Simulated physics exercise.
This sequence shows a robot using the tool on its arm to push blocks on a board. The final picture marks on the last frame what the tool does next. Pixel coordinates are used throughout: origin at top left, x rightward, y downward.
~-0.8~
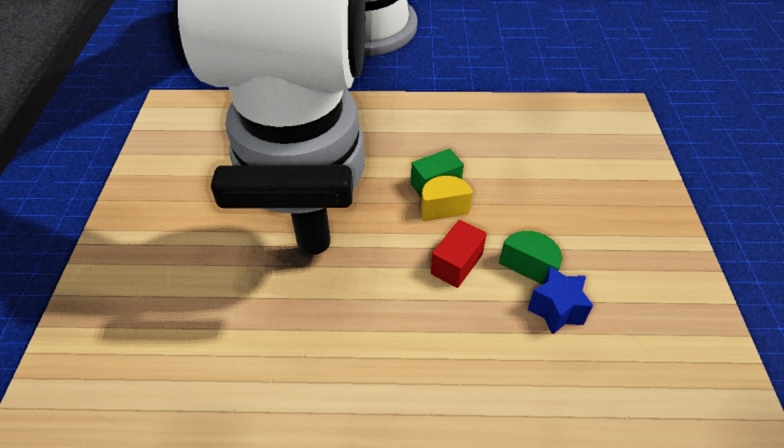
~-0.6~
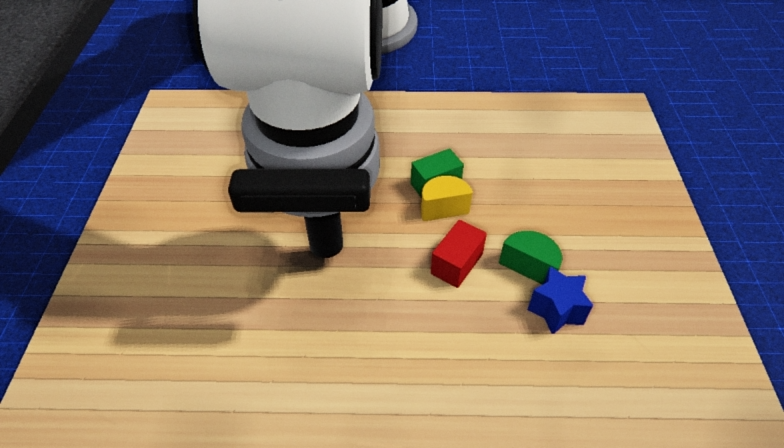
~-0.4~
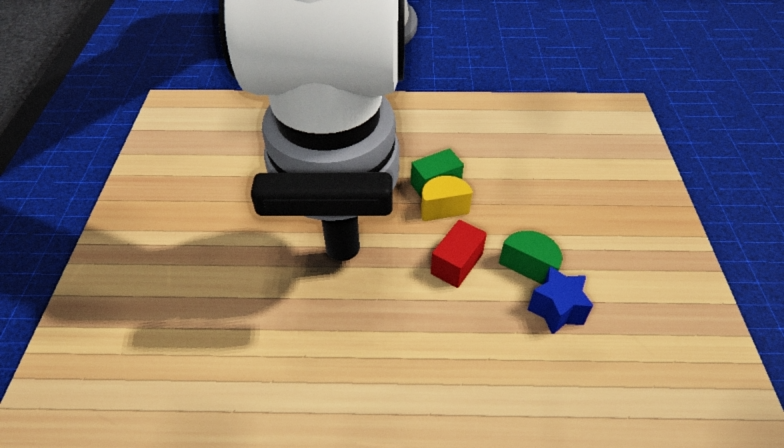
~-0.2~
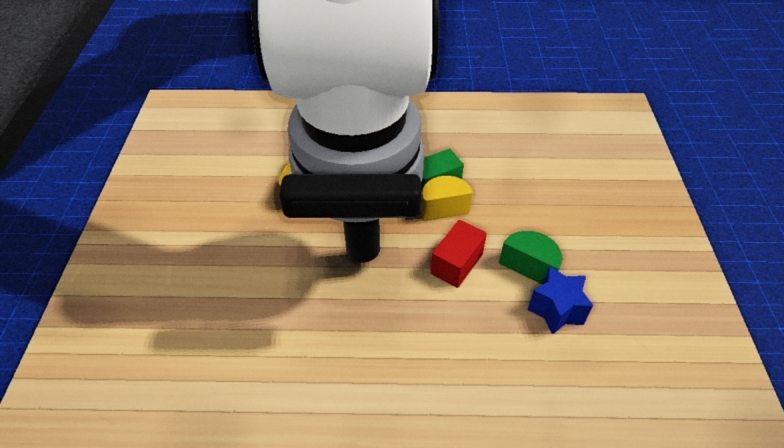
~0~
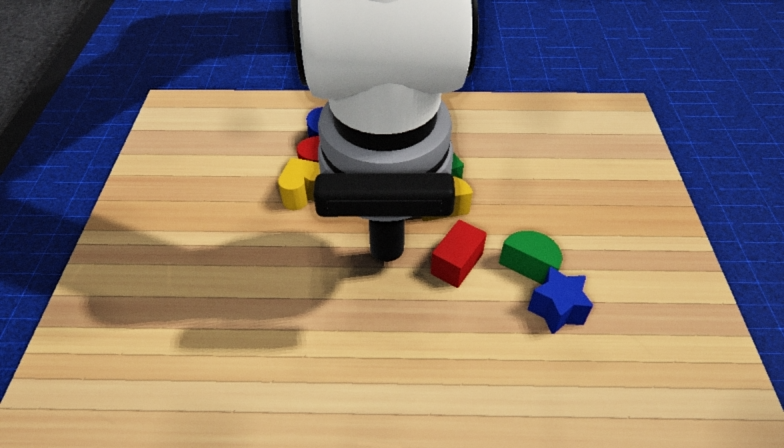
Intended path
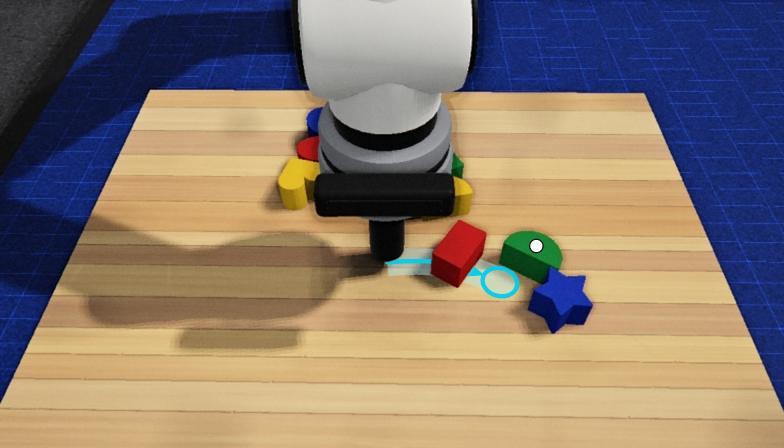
On a wooden board, a robot arm moves its black tool right while the blocks stay still.
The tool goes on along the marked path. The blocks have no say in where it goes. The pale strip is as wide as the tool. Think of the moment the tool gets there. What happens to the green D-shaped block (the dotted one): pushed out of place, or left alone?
By the last moment of the path, the green D-shaped block has shifted.
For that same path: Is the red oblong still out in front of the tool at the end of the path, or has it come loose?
No longer ahead of the tool.
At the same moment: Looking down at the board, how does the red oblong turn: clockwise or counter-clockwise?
Looking down on the board, it turns counter-clockwise.
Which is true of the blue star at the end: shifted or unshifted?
The answer is that it remains undisturbed.
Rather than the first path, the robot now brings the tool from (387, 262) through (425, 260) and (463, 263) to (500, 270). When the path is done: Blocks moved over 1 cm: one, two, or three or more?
This push will displace two blocks.
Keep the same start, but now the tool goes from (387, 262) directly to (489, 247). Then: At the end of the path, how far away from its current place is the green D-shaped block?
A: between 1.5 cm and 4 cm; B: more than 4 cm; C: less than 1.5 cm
It's A.
Drawn move, from (387, 262) over (425, 261) and (463, 268) to (500, 282); the dot is on the green D-shaped block.
On the path given first. One third of the way, tool (426, 248); red oblong (464, 243).
Two thirds of the way, tool (466, 254); red oblong (500, 242), turned 50° anticlockwise; green D-shaped block (547, 245), turned 15° clockwise.
At the end, tool (503, 268); red oblong (527, 243), turned 75° anticlockwise; green D-shaped block (566, 241), turned 15° clockwise; blue star still.
